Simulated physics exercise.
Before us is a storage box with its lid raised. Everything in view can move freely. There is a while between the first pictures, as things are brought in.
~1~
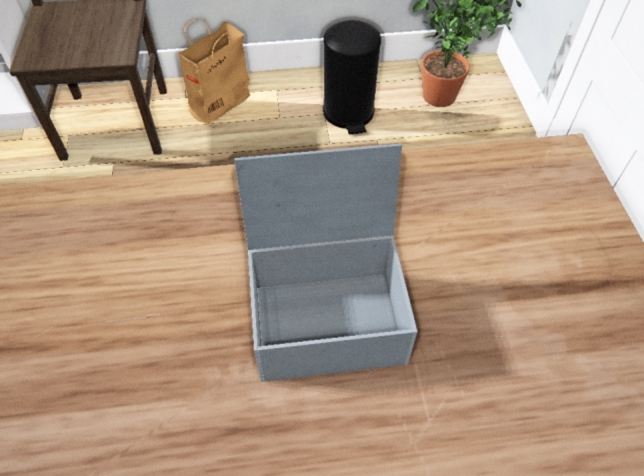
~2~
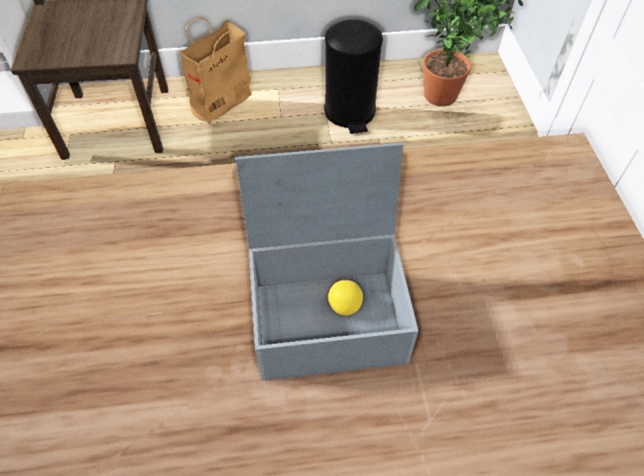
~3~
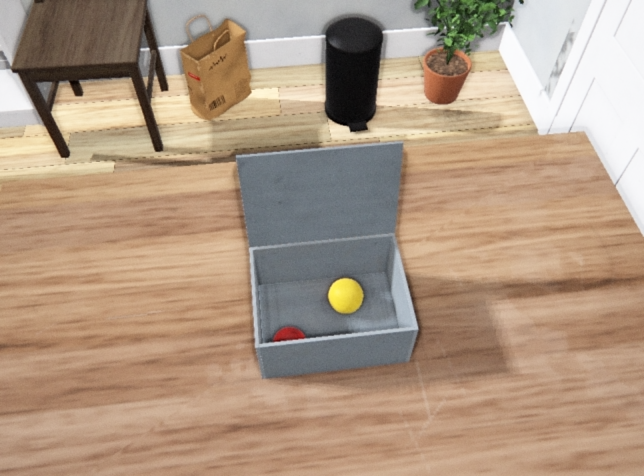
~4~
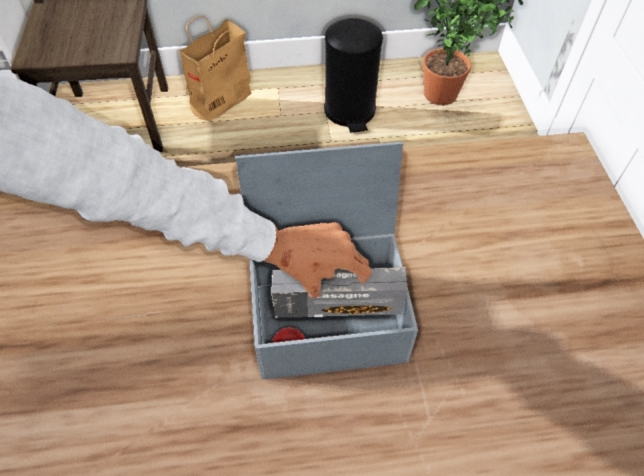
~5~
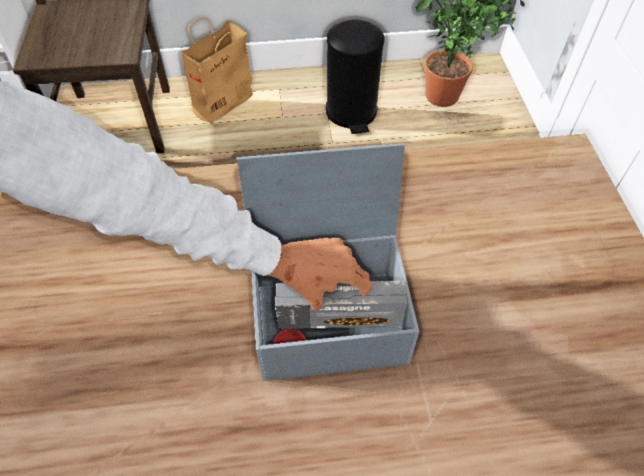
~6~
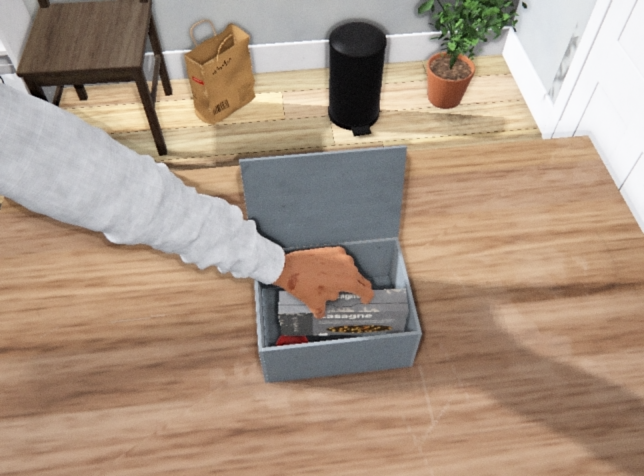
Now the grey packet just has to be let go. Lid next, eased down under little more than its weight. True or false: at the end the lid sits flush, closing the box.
True.
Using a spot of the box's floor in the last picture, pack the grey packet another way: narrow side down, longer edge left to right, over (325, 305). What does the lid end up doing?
Lid down.
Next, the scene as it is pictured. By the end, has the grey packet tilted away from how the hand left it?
At the finish it goes crooked.
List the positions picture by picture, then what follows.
In the first frame, the last thing is not in view yet.
In the second frame, the last thing is not in view yet.
In the third frame, the last thing is not in view yet.
The fourth frame shows coming down; grey packet (339, 293).
The fifth frame shows coming down; grey packet (341, 305).
The sixth frame shows put in, still held; grey packet (343, 313).
Then, 0.60 s after the last picture, grey packet tipped 48° from how it was near (329, 311); yellow lemon rolled a little; red ball rolled a little.
Then, 1.60 s after the last picture, lid 60° above the rim; grey packet tipped 47° from how it was near (330, 310); yellow lemon rolled a little.
Then, 2.10 s after the last picture, lid 23° above the rim; grey packet tipped 47° from how it was near (330, 310); yellow lemon rolled a little.
At rest, lid shut; tipped over in the box, grey packet; the other 2 in place. Seen from the same camera at the end, grey packet near (330, 309).
